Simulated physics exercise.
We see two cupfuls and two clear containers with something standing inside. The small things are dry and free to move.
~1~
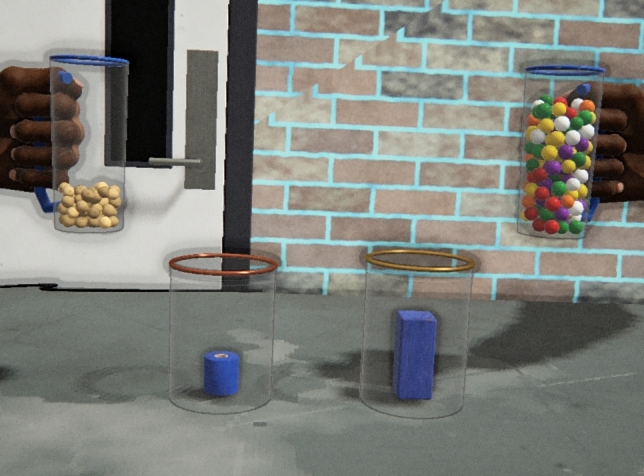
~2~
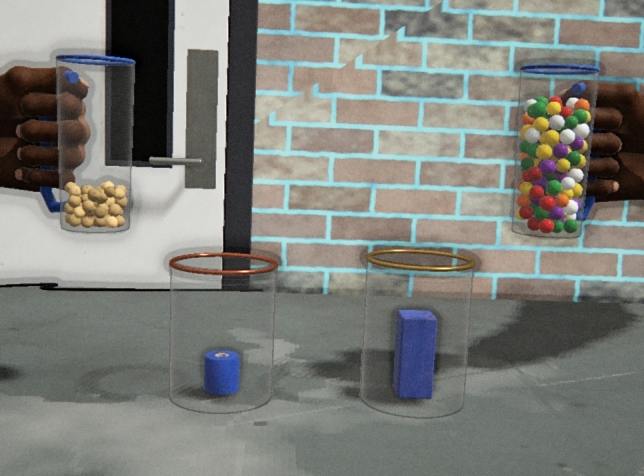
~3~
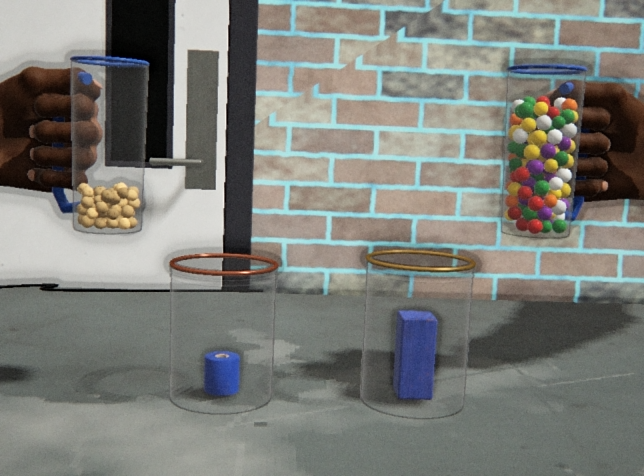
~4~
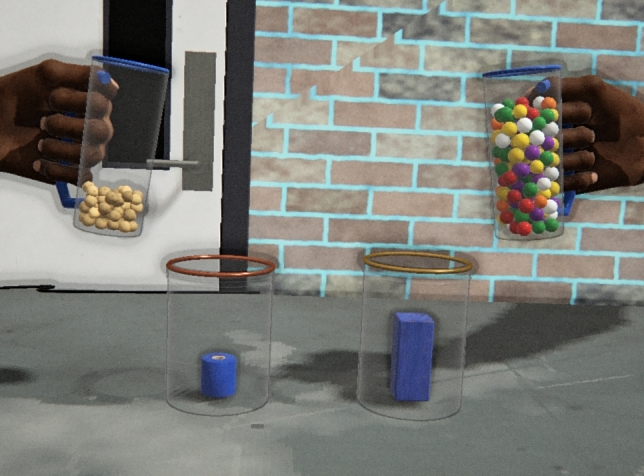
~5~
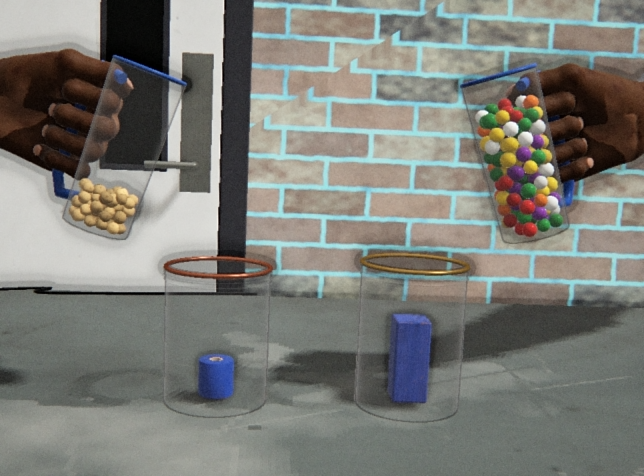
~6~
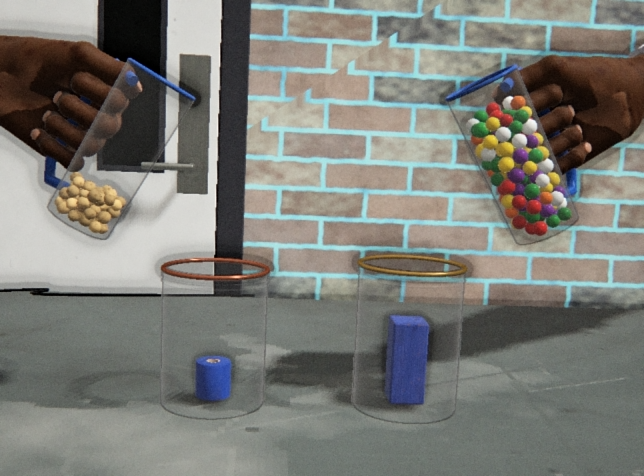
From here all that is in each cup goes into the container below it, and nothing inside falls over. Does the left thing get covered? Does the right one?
The left object stands proud of the pile and the right object stands proud of the pile.
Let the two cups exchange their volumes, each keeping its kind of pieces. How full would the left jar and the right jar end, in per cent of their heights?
Near 50 on the left, 15 on the right.
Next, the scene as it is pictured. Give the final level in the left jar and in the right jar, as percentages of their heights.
Near 25 on the left, 50 on the right.
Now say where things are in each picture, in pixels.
Small roll in the left jar near (221, 373), a quarter of its height or less; left cup near (89, 146), a quarter full of dried chickpeas; small block in the right jar near (414, 355), reaching about half way up; right cup near (558, 153), nearly full of round plastic beads, in the first picture.
Left cup near (96, 145), upright; right cup near (552, 152), upright, in the second picture.
Left cup near (109, 146), upright; right cup near (540, 153), upright, in the third picture.
Left cup near (119, 148), tipped 8°; right cup near (525, 154), tipped 8°, in the fourth picture.
Left cup near (123, 150), tipped 18°; right cup near (517, 155), tipped 18°, in the fifth picture.
Small roll in the left jar near (213, 378); left cup near (120, 151), tipped 29°; small block in the right jar near (406, 360); right cup near (514, 157), tipped 29°, in the sixth picture.
Then, 0.65 s on from there, left jar empty, all of its cupful still in the cup; right jar empty, all of its cupful still in the cup.
Then, 1.23 s on from there, left jar nearly empty, nearly all of its cupful still in the cup; right jar nearly empty, near two thirds of its cupful still in the cup.
Then, 1.72 s on from there, left jar nearly empty, none of its cupful still in the cup; right jar a third full, none of its cupful still in the cup.
In the end, left jar a quarter full (surface near (213, 366)), nothing beside it; right jar half full (surface near (408, 333)), nothing beside it; the left thing is still showing; the right thing is still showing.
